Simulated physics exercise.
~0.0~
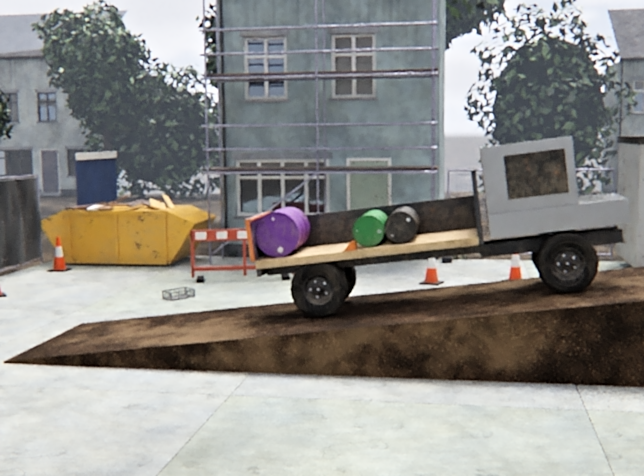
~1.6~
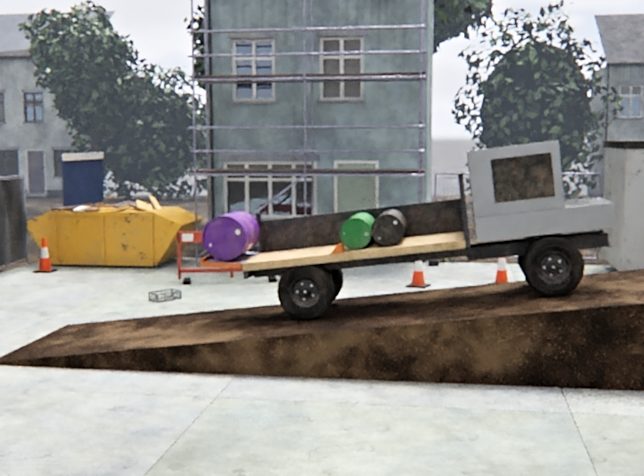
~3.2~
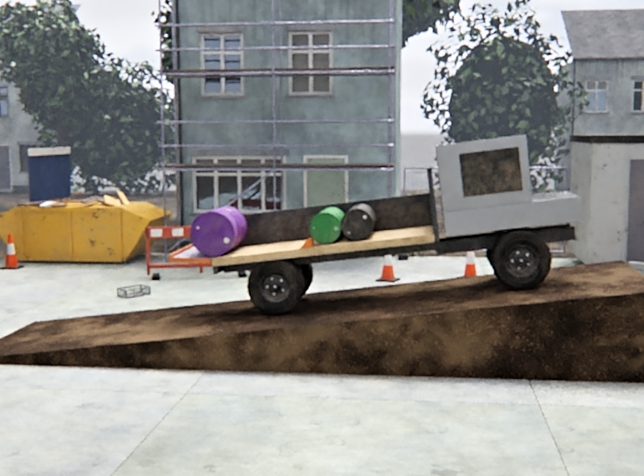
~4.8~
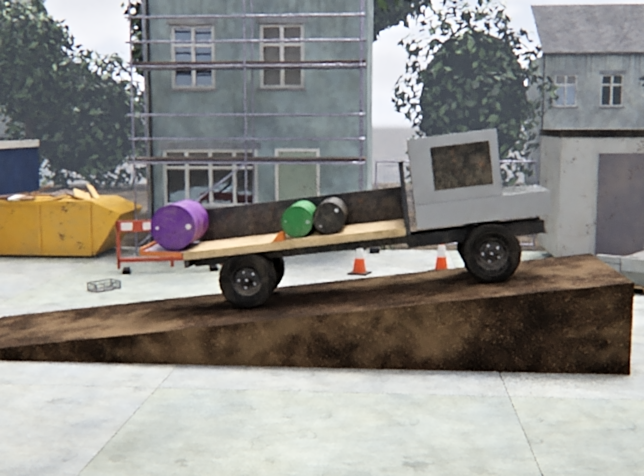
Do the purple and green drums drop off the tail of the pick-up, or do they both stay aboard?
Both stay aboard. The purple drum ends up resting on the lowered tailgate, and the green one remains on the bed behind the orange chock.
